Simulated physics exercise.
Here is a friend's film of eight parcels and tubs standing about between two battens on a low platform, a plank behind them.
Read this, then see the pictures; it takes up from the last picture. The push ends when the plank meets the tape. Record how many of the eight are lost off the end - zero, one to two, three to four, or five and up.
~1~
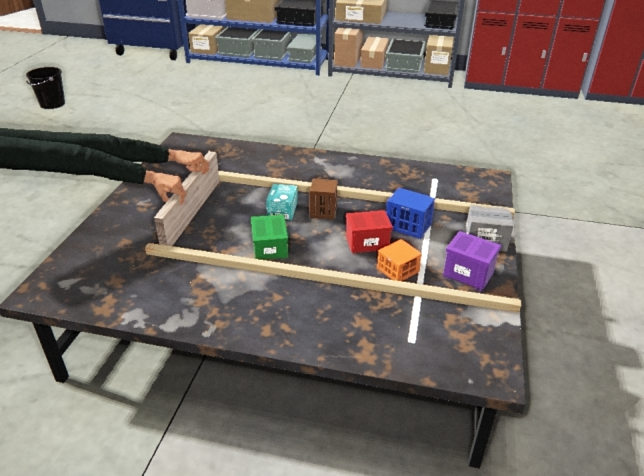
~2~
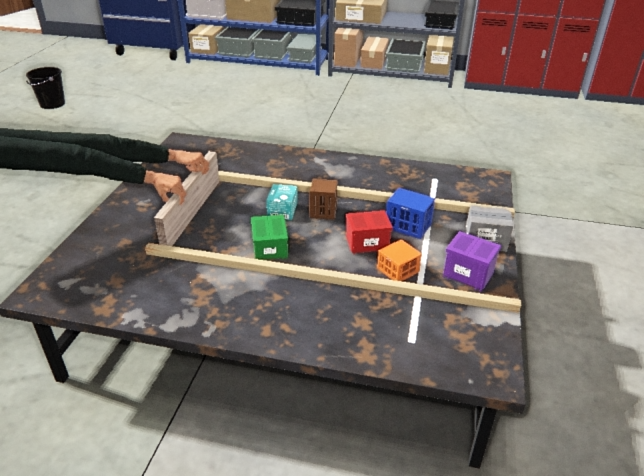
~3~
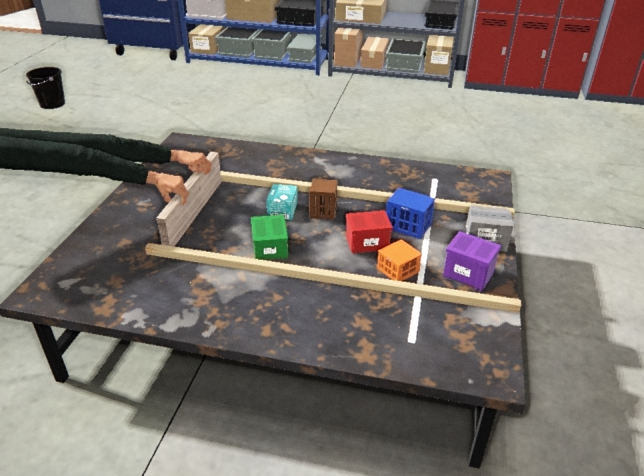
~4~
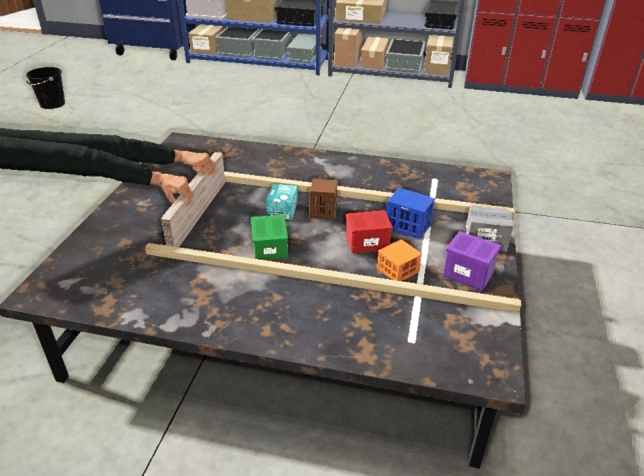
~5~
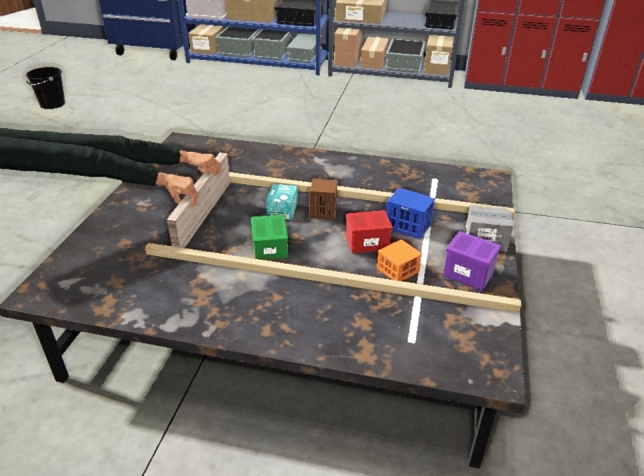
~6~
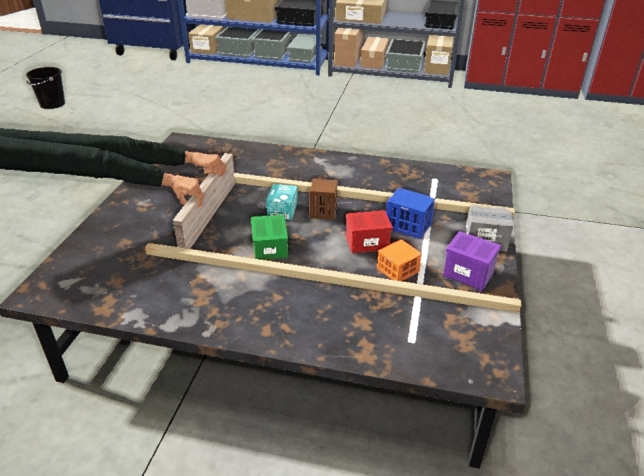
A single one or a pair drops off.
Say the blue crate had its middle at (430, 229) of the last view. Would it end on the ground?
Put there, it simply holds its spot.
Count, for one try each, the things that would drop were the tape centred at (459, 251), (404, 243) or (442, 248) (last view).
Ground tally per try: 3 / 1 / 3.
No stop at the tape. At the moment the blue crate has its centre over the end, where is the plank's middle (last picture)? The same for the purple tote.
Blue crate: (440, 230); purple tote: (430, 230).
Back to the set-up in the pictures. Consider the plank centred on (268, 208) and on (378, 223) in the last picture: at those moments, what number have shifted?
First 2, then 7.
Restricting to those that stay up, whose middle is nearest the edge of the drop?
It's the purple tote.
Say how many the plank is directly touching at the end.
Tally at the end: 2.
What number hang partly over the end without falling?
Number: 2.
A little later, none off yet; grey parcel at rest near (489, 228); purple tote at rest near (471, 261); blue crate at rest near (410, 213).
When it is over, the number that fall off is one or two; down, grey parcel.
